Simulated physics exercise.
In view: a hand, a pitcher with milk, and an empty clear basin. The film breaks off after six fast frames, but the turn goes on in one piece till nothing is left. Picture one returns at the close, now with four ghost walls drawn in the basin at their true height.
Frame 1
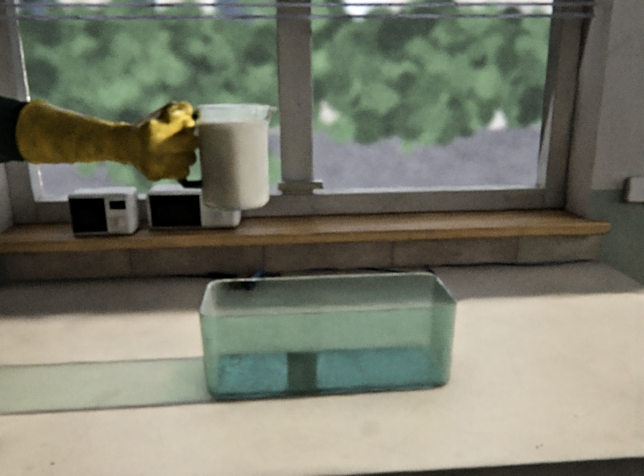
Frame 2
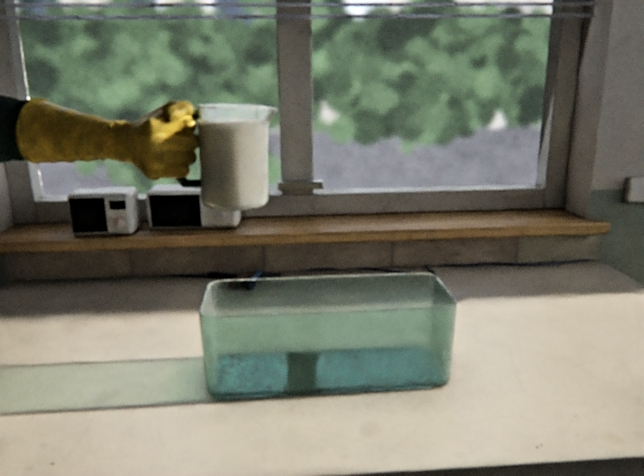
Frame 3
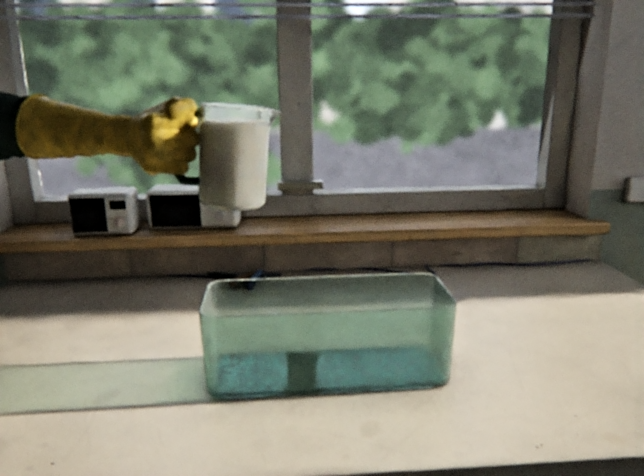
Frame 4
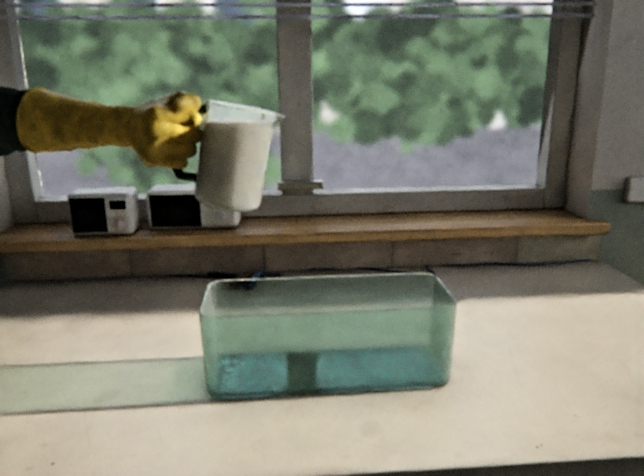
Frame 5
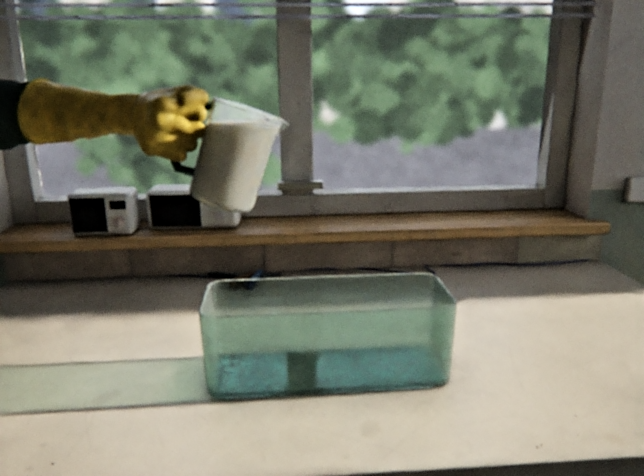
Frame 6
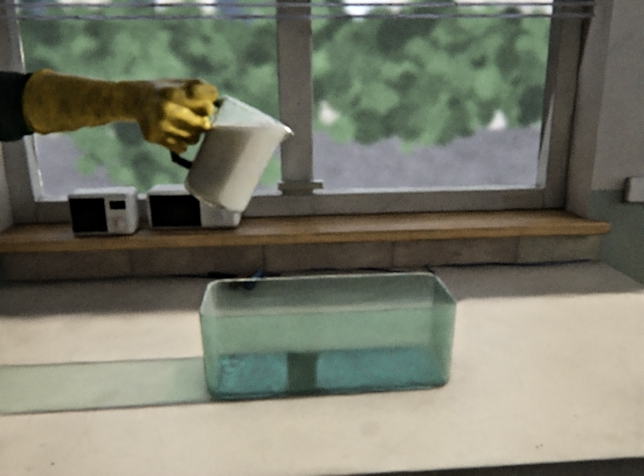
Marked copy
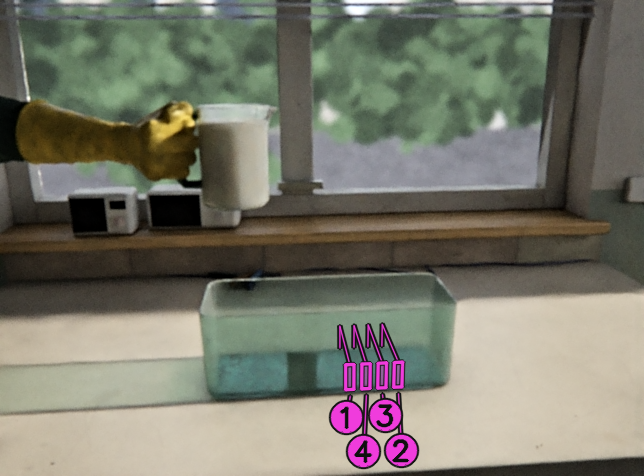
Counter by a window, a yellow-gloved hand holding a pitcher of milk upright, then gradually tilting it rightward above a clear basin.
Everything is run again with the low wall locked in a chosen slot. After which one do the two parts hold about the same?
Go for 4.
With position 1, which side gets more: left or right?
More ends on the right.
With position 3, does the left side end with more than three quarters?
Yes.
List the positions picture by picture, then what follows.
The first picture shows upright, lip at (275, 108); basin from (208, 395) to (449, 382); nothing has left yet.
The second picture shows upright, lip at (276, 109); nothing has left yet.
The third picture shows tipped about 5°, lip at (279, 112); nothing has left yet.
The fourth picture shows tipped about 11°, lip at (283, 117); nothing has left yet.
The fifth picture shows tipped about 18°, lip at (288, 124); nothing has left yet.
The sixth picture shows tipped about 28°, lip at (292, 133); nothing has left yet.
In magenta, 1 at (350, 396); 2 at (398, 393); 3 at (382, 394); 4 at (366, 395).
If 1 is chosen, about 15 % ends left of the wall and 83 % right of it.
If 2 is chosen, about 89 % ends left of the wall and 7 % right of it; 4 % is lost outside.
If 3 is chosen, about 88 % ends left of the wall and 6 % right of it; 6 % is lost outside.
If 4 is chosen, about 46 % ends left of the wall and 51 % right of it; 3 % is lost outside.
